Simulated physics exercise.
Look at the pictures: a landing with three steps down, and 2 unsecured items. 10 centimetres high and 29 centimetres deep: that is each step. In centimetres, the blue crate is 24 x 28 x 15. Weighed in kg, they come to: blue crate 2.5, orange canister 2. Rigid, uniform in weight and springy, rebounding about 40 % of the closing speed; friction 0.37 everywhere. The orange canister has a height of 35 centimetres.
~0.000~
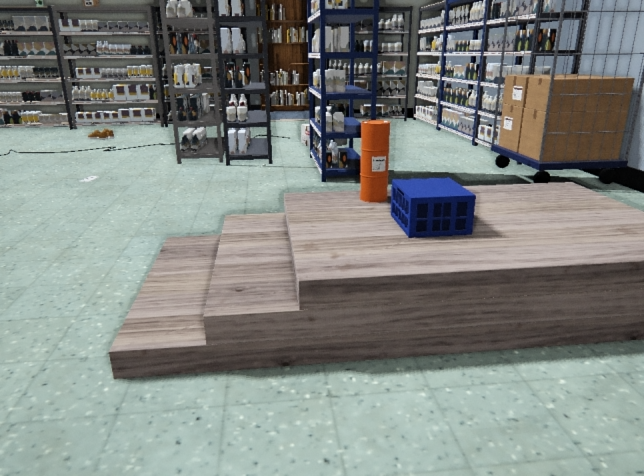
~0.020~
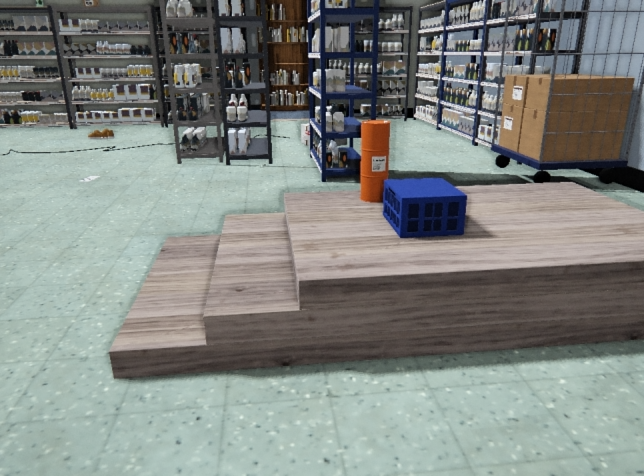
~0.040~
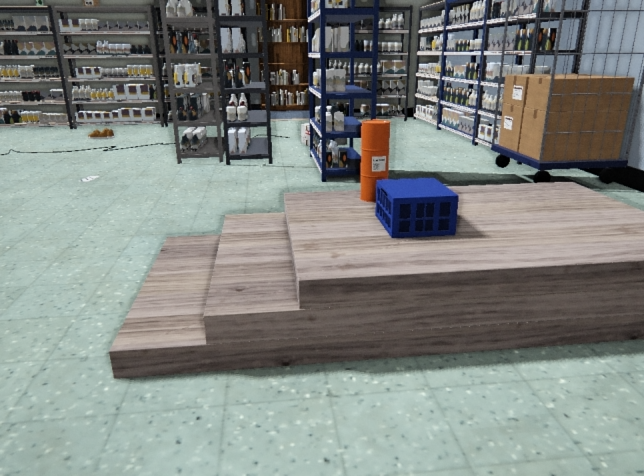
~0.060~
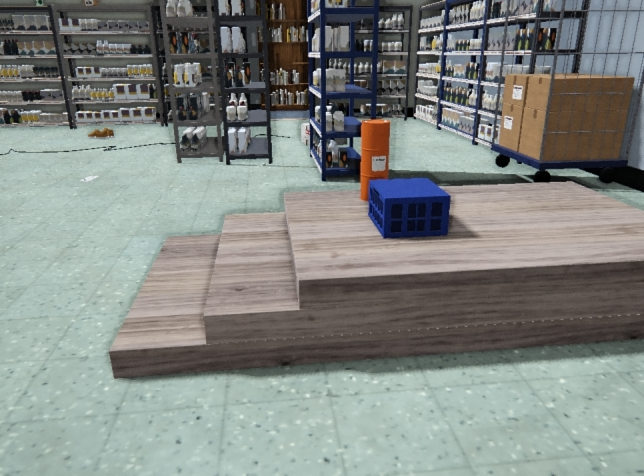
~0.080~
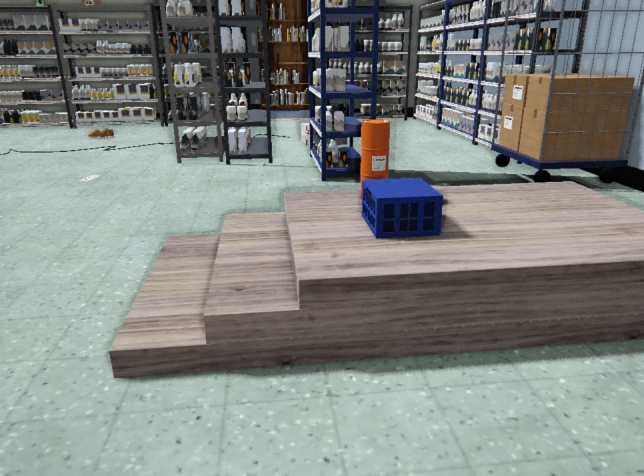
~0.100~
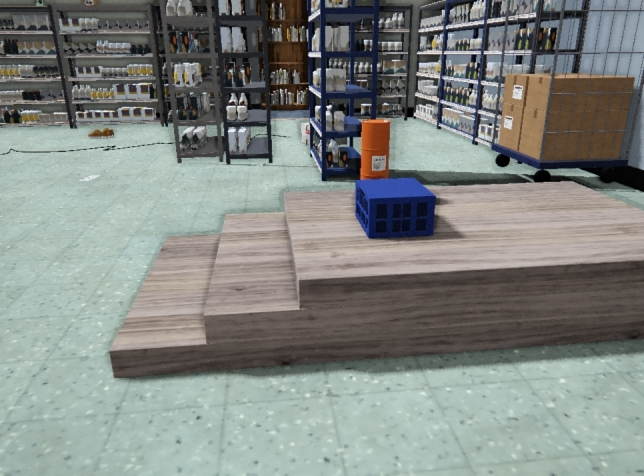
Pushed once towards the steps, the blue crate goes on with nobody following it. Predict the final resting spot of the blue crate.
That one never tips over the edge.
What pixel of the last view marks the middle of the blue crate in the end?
At pixel (330, 209) or so, give or take.
After 0.20 s, 28 cm of landing left; blue crate near (363, 208).
After 0.30 s, 20 cm of landing left; blue crate near (343, 209).
After 0.40 s, 16 cm of landing left; blue crate near (332, 209).
In the end (0.9 s), 15 cm of landing left; orange canister under 12 cm from the start. At the end, from the last picture's camera, blue crate near (330, 209).
